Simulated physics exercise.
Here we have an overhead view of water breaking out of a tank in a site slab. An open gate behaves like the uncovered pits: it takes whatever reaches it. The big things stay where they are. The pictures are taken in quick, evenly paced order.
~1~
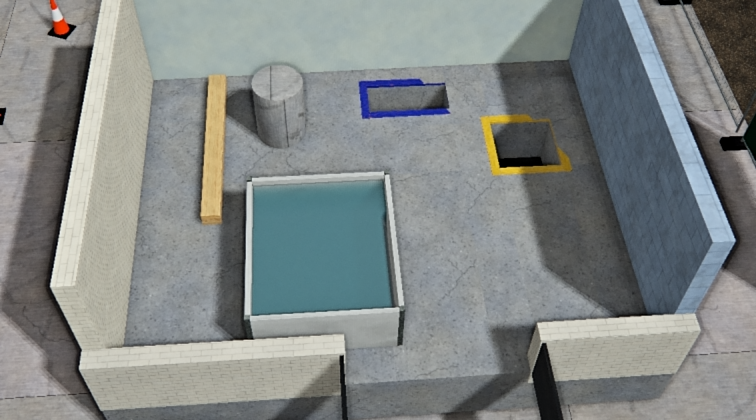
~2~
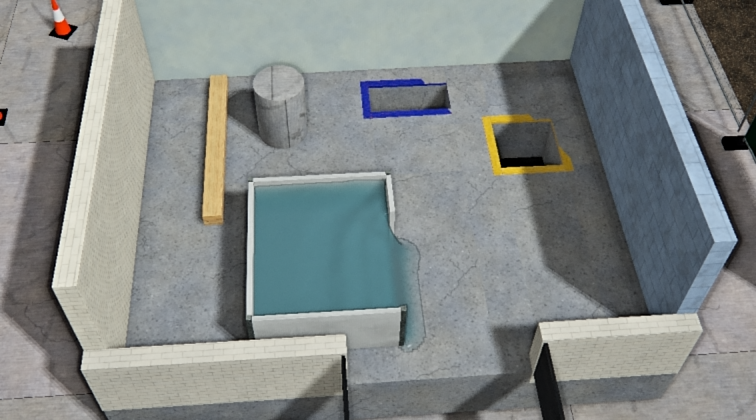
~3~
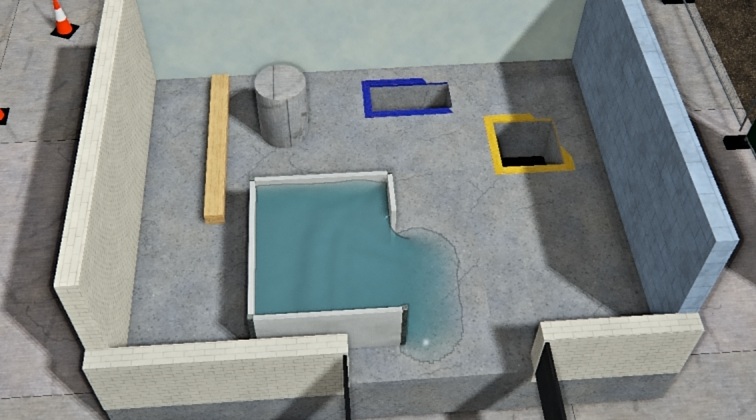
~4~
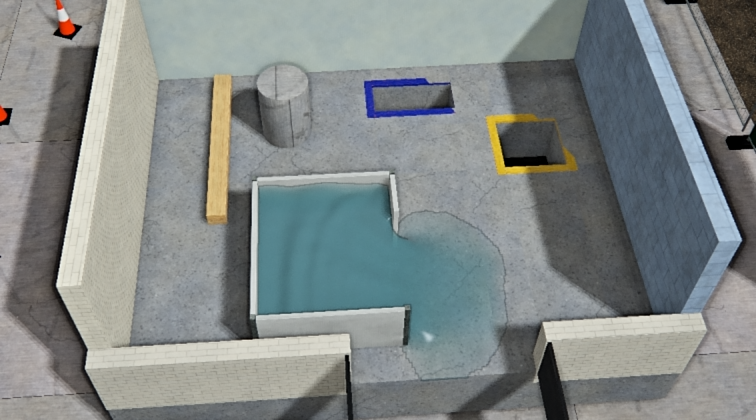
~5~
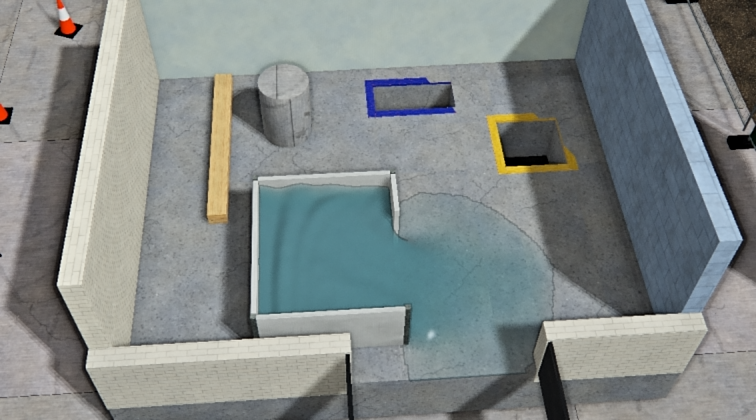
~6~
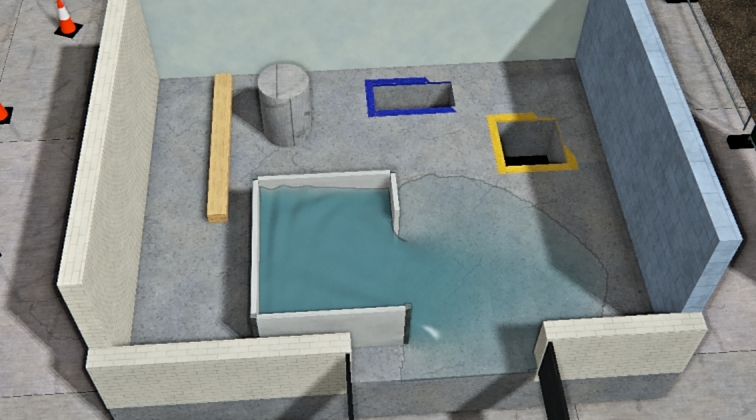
On a walled concrete site slab seen from above, a square tank of blue-green water stands whole and still. Its right side opens and water pours out through the gap, spreading rightward in a widening rounded sheet across the slab, reaching below the yellow-edged pit and up to the low front wall.
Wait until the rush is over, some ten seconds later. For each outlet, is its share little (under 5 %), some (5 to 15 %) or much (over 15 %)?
Shares: The gate gets much; the yellow pit gets much; the blue pit gets some.
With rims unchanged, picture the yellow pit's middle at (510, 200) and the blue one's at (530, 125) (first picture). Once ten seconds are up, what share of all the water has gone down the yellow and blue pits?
Per cent: Yellow 30, blue 20.
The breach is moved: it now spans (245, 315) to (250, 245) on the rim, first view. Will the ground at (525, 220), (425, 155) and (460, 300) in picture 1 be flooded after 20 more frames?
First spot spared, second spot spared, third spot spared.
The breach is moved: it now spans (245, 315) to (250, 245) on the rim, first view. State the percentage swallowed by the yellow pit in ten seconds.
For yellow, it comes to 4 percent.
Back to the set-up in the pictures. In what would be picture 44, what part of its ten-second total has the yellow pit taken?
Approximately 75 per cent.
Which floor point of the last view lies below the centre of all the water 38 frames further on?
Roughly (464, 234).
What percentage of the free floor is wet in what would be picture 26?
About 35 in a hundred.
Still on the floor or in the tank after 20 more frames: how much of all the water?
About 76 %.
A moment on, water covers 30 % of the floor; the gate 4 %, the yellow pit 0 %, the blue pit 0 %.
Next, water covers 30 % of the floor; the gate 8 %, the yellow pit 1 %, the blue pit 0 %.
Then, water covers 35 % of the floor; the gate 12 %, the yellow pit 11 %, the blue pit 0 %.
Later, water covers 55 % of the floor; the gate 19 %, the yellow pit 23 %, the blue pit 5 %.
In the end, water covers 65 % of the floor; the gate 25 %, the yellow pit 30 %, the blue pit 11 %.
